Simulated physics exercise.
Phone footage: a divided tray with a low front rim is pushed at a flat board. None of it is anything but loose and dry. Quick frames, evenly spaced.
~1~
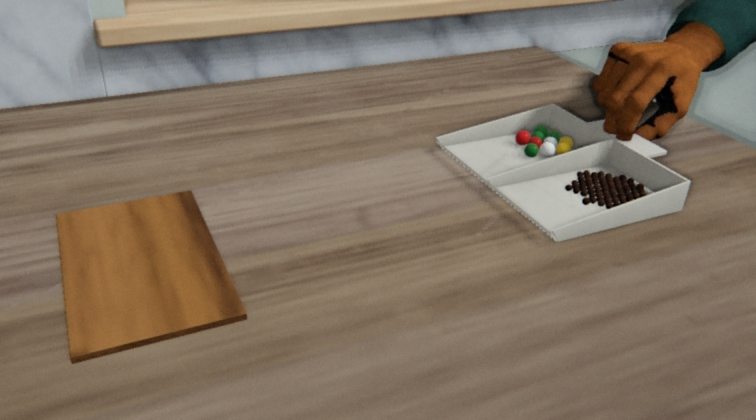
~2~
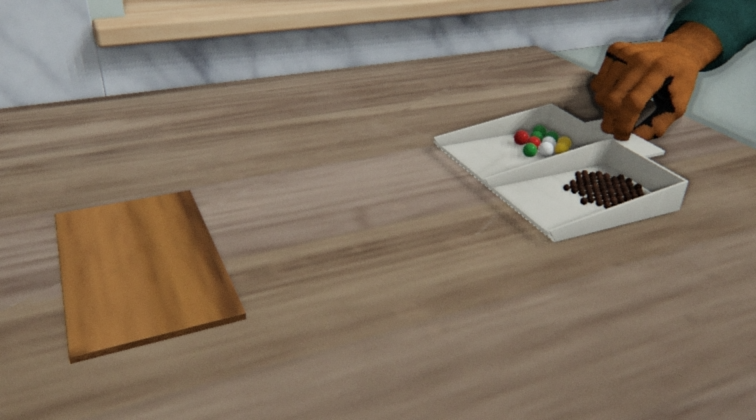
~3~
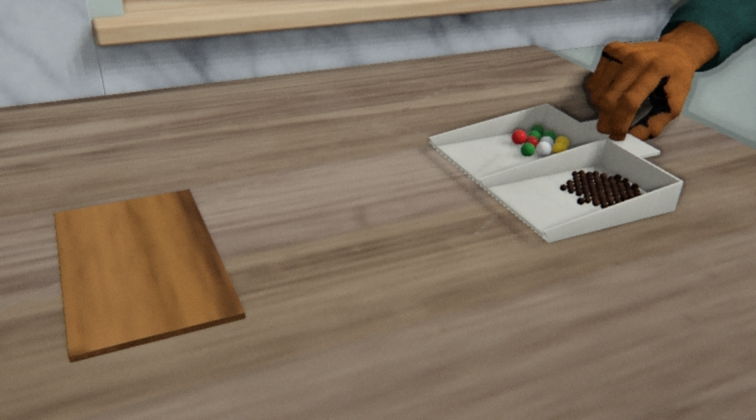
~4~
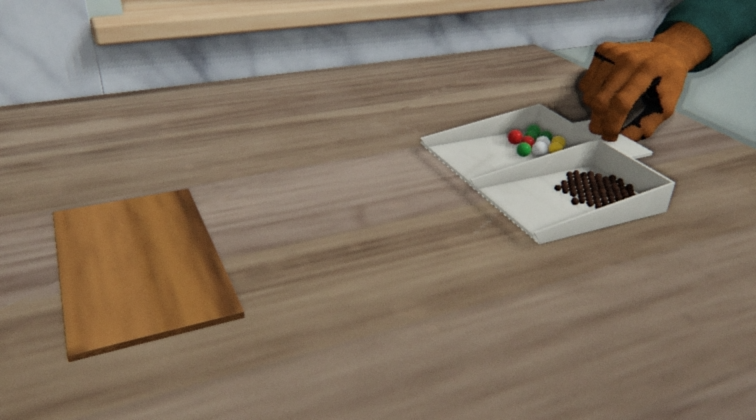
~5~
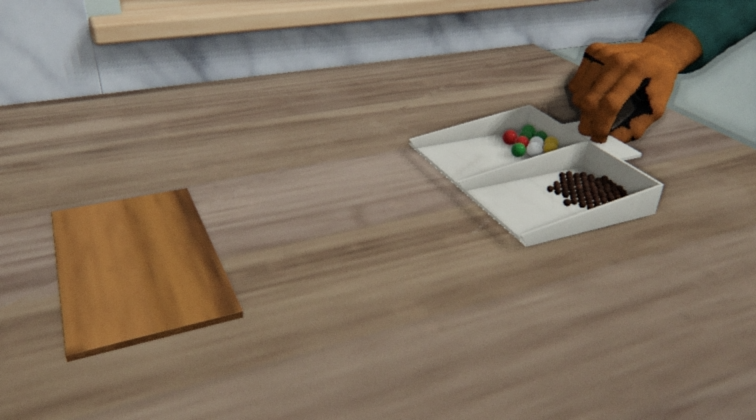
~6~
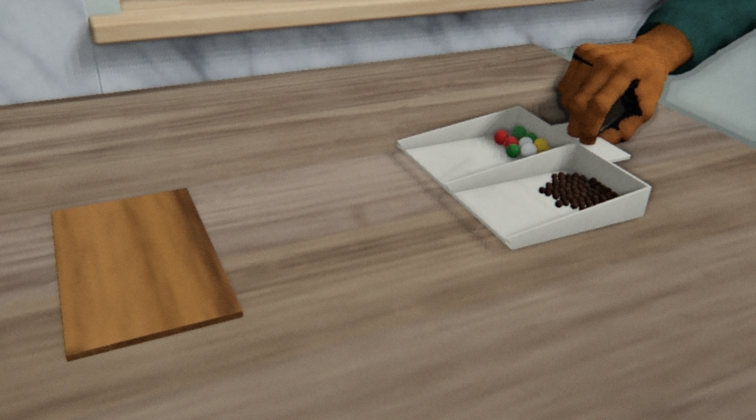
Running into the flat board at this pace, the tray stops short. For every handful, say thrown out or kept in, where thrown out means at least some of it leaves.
Near handful - kept in, far handful - kept in.
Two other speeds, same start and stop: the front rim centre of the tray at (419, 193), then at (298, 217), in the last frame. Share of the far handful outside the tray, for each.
Result: First case ~ 0 %, second case ~ 70 %.
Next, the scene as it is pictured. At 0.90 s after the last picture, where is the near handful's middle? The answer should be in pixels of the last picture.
Close to pixel (351, 244).
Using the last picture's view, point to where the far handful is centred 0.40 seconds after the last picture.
Around (434, 159).
Then, 0.40 s later than the last frame, tray still sliding, front rim near (342, 208); near handful all inside; far handful all inside.
Then, 0.90 s later than the last frame, tray stopped at the flat board; near handful all inside; far handful all inside.
Then, 1.11 s later than the last frame, tray stopped at the flat board; near handful all inside, moved towards the front rim; far handful all inside, moved towards the front rim.
When it is over, tray stopped at the flat board; near handful all inside, moved towards the front rim; far handful all inside, moved towards the front rim.
